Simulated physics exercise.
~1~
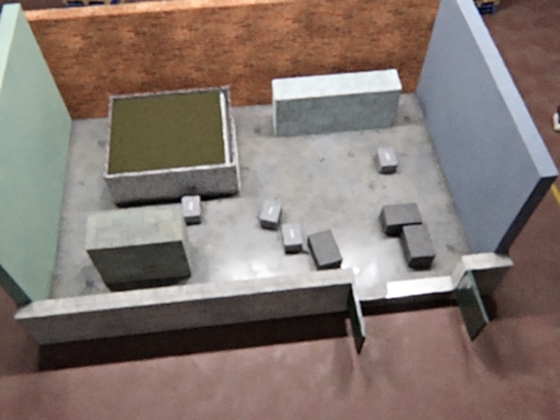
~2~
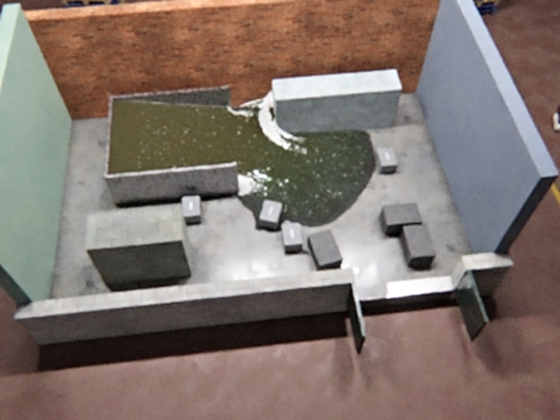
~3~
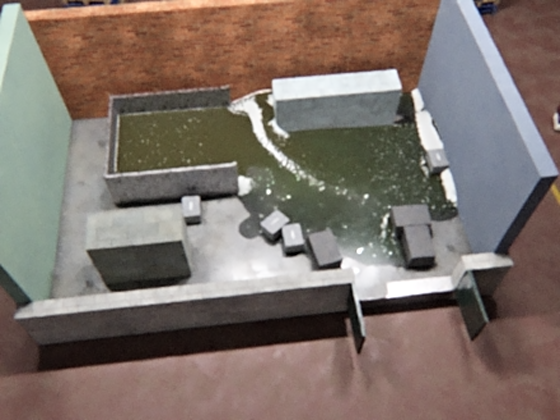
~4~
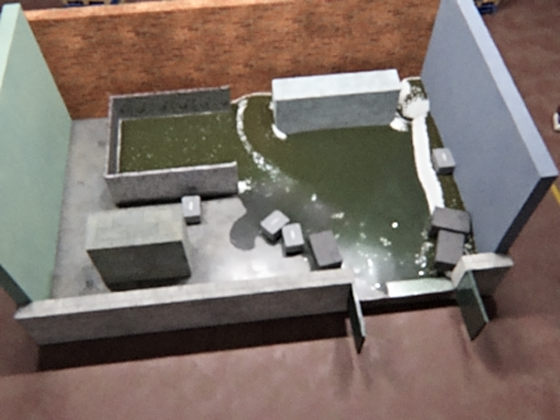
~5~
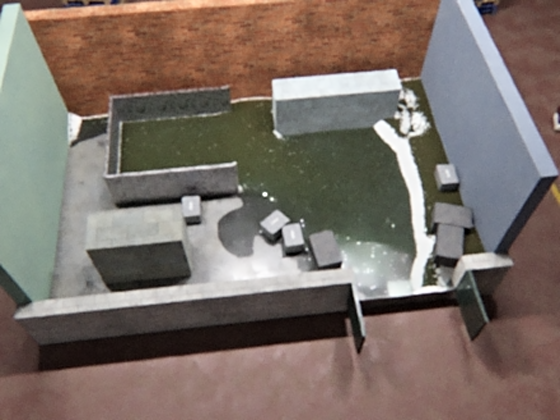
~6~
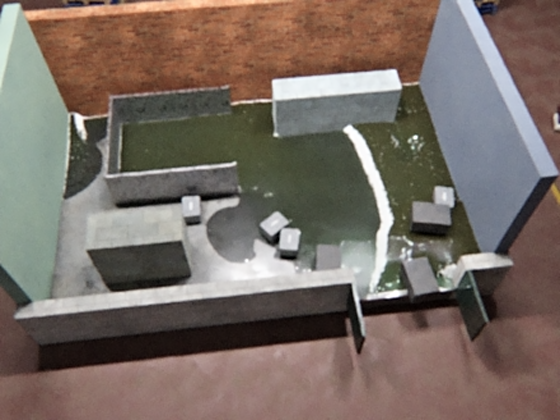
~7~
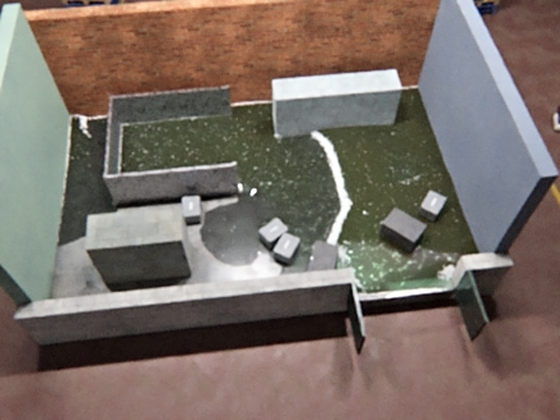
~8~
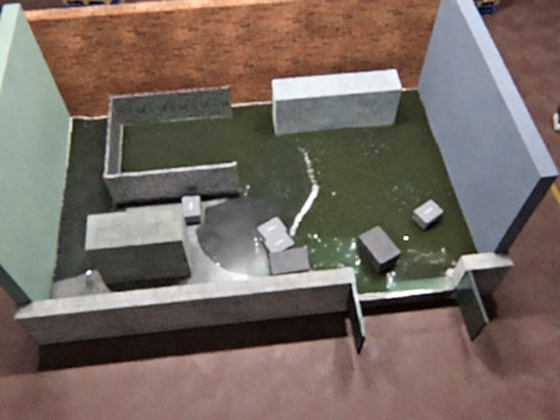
Murky green water bursting from a walled tank across a bay floor, shifting grey blocks, some drifting toward the front opening.
